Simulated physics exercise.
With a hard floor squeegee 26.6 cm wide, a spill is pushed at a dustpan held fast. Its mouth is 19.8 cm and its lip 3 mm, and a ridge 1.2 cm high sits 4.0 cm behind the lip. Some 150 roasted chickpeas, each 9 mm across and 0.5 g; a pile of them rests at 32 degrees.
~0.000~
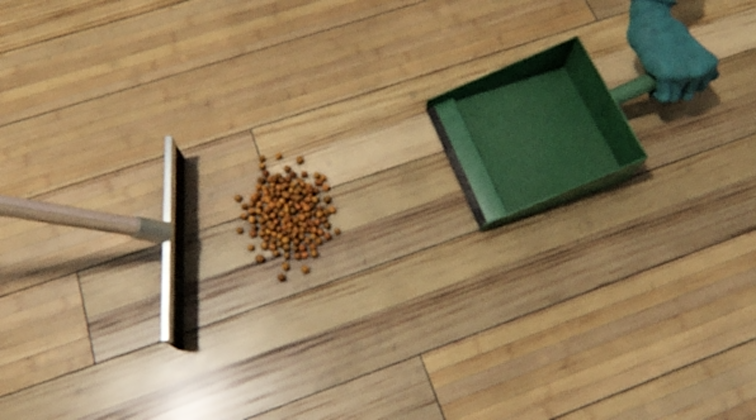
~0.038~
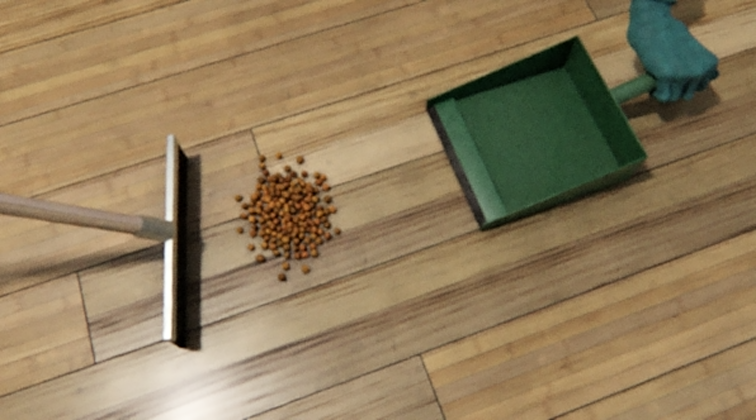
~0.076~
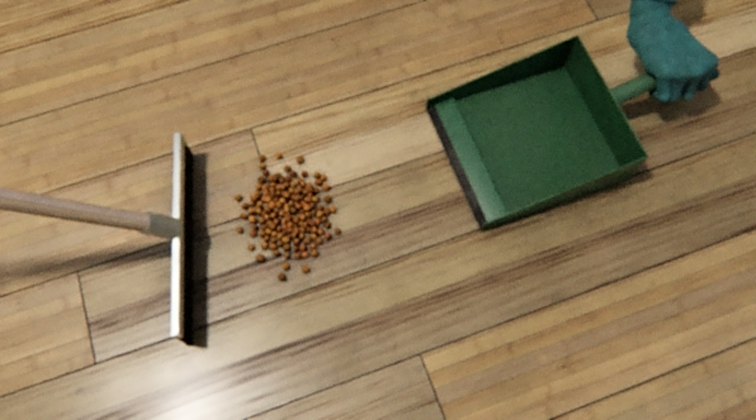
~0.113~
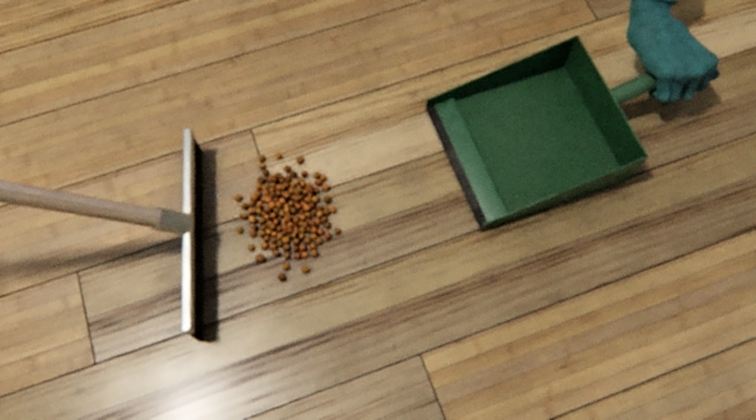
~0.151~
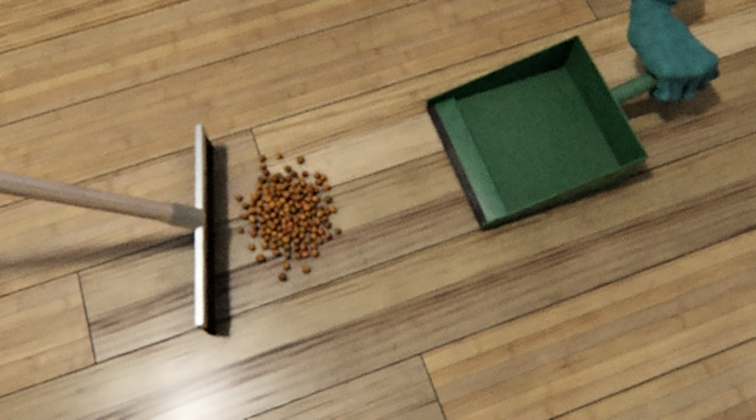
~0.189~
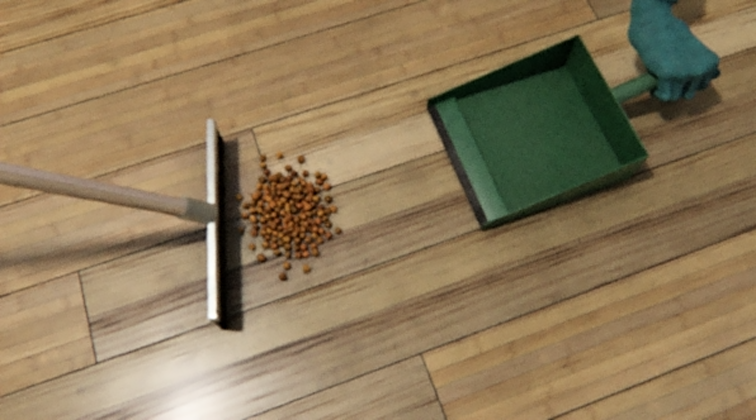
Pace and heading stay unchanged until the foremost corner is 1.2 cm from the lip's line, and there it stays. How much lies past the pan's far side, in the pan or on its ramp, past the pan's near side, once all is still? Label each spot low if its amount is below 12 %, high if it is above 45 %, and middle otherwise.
Past the pan's far side: Low, in the pan or on its ramp: Low, past the pan's near side: Low.
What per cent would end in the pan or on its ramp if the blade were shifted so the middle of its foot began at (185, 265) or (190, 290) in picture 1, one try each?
About 10 and 20 per cent.
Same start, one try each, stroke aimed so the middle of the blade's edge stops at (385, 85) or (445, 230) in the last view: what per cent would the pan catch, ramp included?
About 0 % and 25 %.
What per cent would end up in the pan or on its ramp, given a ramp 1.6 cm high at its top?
It would be roughly 5 percent.
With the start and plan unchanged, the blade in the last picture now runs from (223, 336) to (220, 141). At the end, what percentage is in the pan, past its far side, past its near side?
You'd see pan at 25, far at 0 and near at 30.
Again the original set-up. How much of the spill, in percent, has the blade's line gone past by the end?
About 5 percent.
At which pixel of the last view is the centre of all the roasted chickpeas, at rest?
Resting centre estimate: Around (436, 165).
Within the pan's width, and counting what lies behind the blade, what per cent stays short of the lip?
Around 85 in a hundred.
Then, at 0.52 s, middle of the blade 19 cm from the lip; 0 % over the lip, far side 0 %, near side 0 %.
After 0.75 s, middle of the blade 10 cm from the lip; 0 % over the lip, far side 5 %, near side 5 %.
After 1.08 s, middle of the blade 4 cm from the lip; 5 % over the lip, far side 5 %, near side 5 %.
In the end, at 1.4 s, far side 5 %, pan 5 %, near side 5 %, in front of the lip or behind the blade 85 %.
